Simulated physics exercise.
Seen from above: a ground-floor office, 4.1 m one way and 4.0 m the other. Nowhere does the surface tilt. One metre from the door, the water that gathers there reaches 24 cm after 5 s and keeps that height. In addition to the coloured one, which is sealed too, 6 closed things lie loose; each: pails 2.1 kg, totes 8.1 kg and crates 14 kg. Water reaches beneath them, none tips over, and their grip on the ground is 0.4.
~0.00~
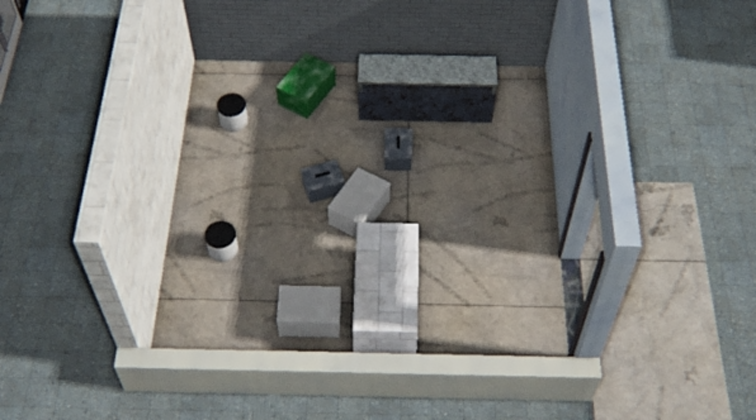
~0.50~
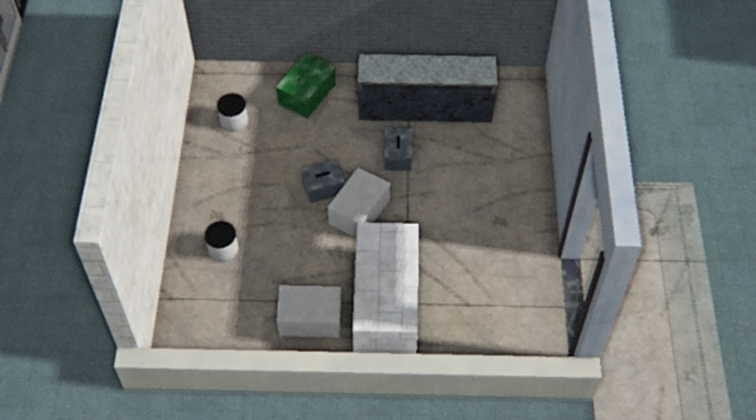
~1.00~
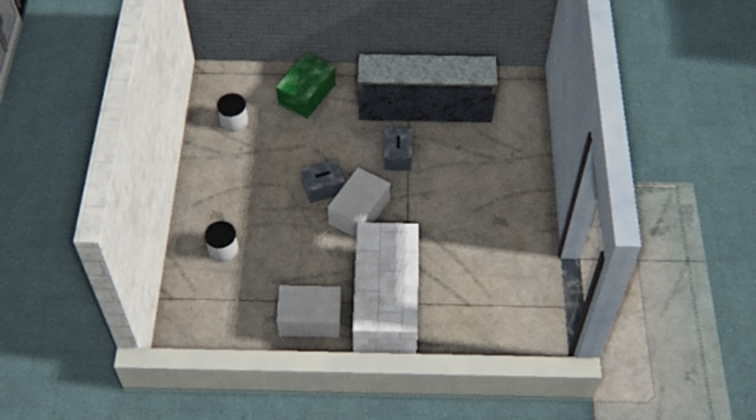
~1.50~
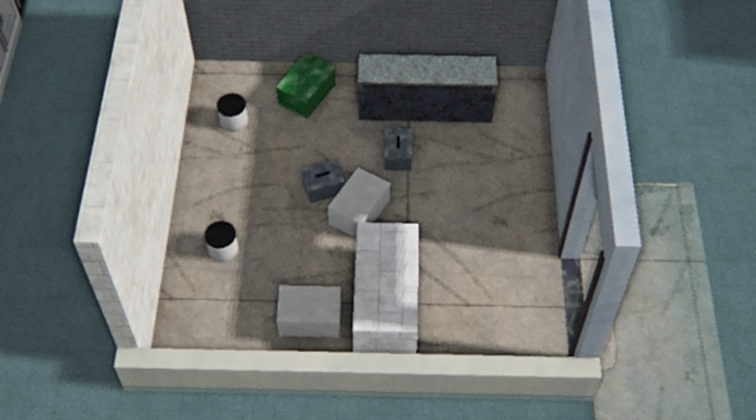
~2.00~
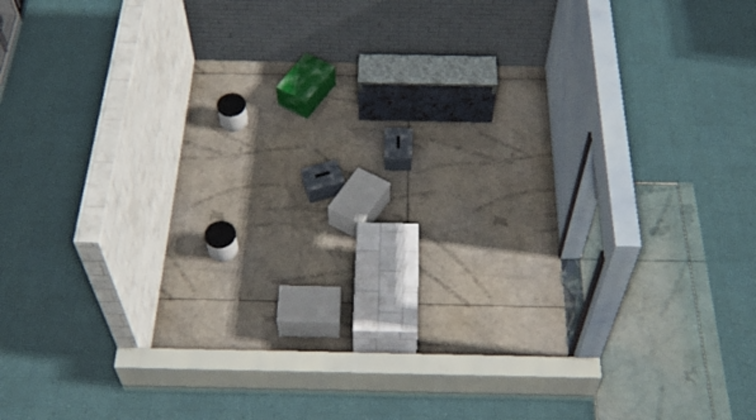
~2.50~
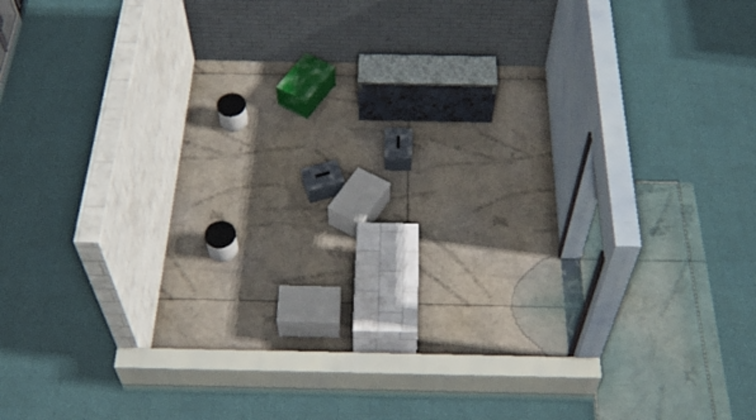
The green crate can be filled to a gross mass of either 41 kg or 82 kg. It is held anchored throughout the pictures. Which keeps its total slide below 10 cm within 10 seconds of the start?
Smaller mass.
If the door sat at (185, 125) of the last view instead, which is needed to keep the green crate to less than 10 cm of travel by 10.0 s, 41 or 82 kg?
Moved there, the heavy choice alone works.
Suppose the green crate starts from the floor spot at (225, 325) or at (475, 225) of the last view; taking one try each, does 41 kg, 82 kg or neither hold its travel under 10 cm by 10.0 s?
Respectively, the light option succeeds and the heavy option is needed.
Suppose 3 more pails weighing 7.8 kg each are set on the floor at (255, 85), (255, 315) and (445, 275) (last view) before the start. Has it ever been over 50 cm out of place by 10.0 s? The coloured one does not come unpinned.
One by one: Not far enough, not far enough and too far.
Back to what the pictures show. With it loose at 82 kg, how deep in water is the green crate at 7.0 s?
Around 3 cm.
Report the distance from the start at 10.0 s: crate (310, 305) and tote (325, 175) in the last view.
First 0 cm, then 10 cm.
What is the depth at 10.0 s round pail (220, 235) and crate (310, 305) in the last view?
Roughly 5 and 3 cm.
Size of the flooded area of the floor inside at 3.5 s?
Wet: Near 2.0 m2.
After 3.5 s the green crate would be 0 cm from its start with 41 kg and 0 cm from its start with 82 kg; 0 cm of water round it then.
After 4.5 s the green crate would be 0 cm from its start with 41 kg and 0 cm from its start with 82 kg; 0 cm of water round it then.
After 7.0 s the green crate would be 0 cm from its start with 41 kg and 0 cm from its start with 82 kg; 3 cm of water round it then.
After 10.0 s the green crate would be 0 cm from its start with 41 kg and 0 cm from its start with 82 kg; 6 cm of water round it then.
